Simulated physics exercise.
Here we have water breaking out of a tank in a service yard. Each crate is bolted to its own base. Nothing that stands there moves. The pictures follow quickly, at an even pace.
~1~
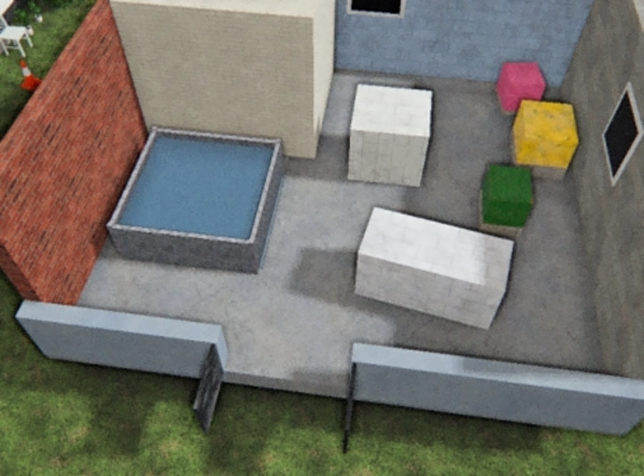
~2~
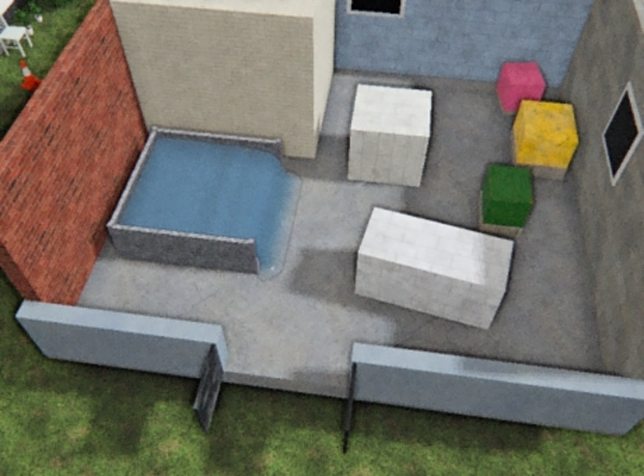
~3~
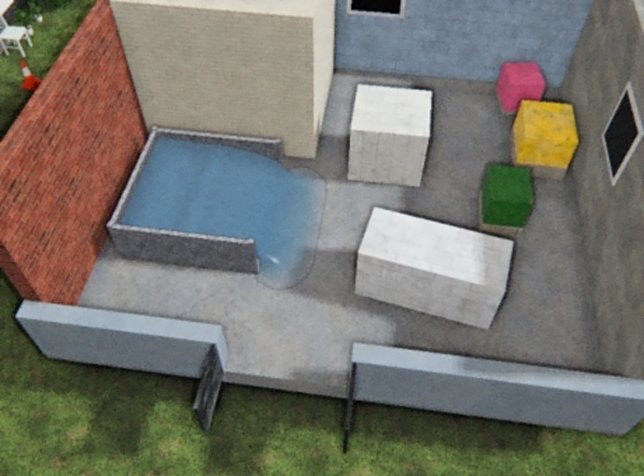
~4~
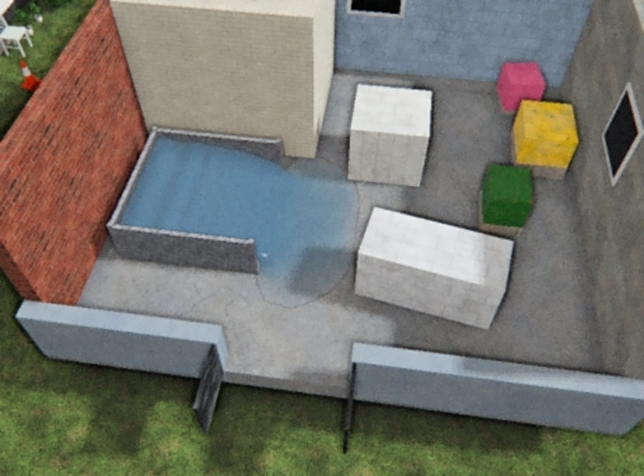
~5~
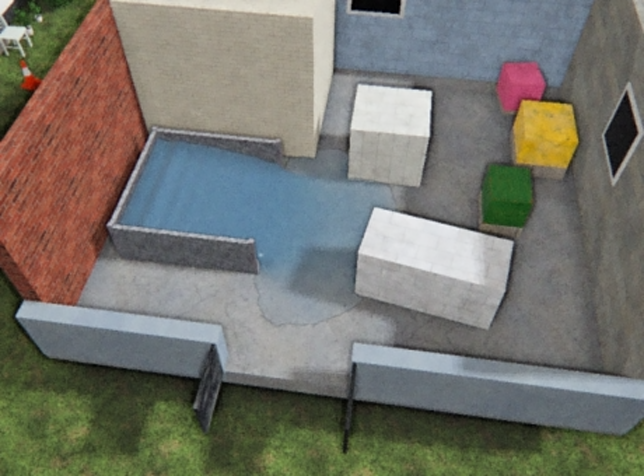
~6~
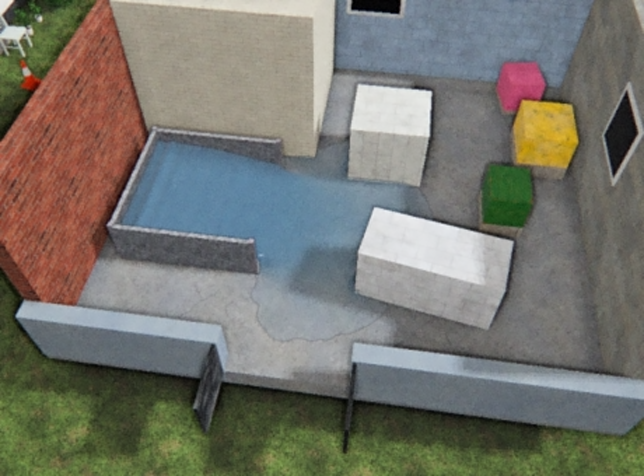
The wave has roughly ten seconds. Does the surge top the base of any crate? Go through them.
In the end: The green crate gets wet; the pink crate gets wet; the yellow crate stays dry.
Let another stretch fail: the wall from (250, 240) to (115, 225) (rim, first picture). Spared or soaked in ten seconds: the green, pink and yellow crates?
Green keeps dry, pink remains dry, yellow keeps dry.
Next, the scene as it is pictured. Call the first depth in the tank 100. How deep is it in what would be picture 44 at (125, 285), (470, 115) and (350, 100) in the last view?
Roughly 0, 10 and 12 per cent, in turn.
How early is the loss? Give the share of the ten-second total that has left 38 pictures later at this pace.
Close to 75 %.
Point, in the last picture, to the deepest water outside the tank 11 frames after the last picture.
Roughly at (473, 213).
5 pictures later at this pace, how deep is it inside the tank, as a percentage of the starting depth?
Near 50 in a hundred.
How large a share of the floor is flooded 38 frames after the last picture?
Roughly 85 per cent.
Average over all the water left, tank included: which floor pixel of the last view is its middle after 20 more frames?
Near (398, 219).
A moment on, water covers 35 % of the floor; the green crate water round its plinth, the pink crate not reached, the yellow crate water round its plinth.
Next, water covers 55 % of the floor; the green crate water round its plinth, the pink crate water round its plinth, the yellow crate water round its plinth.
Then, water covers 75 % of the floor; the green crate water round its plinth, the pink crate water round its plinth, the yellow crate water round its plinth.
Later, water covers 85 % of the floor; the green crate water round its plinth, the pink crate water round its plinth, the yellow crate water round its plinth.
In the end, water covers 100 % of the floor; the green crate was topped, the pink crate was topped, the yellow crate stayed above the water.
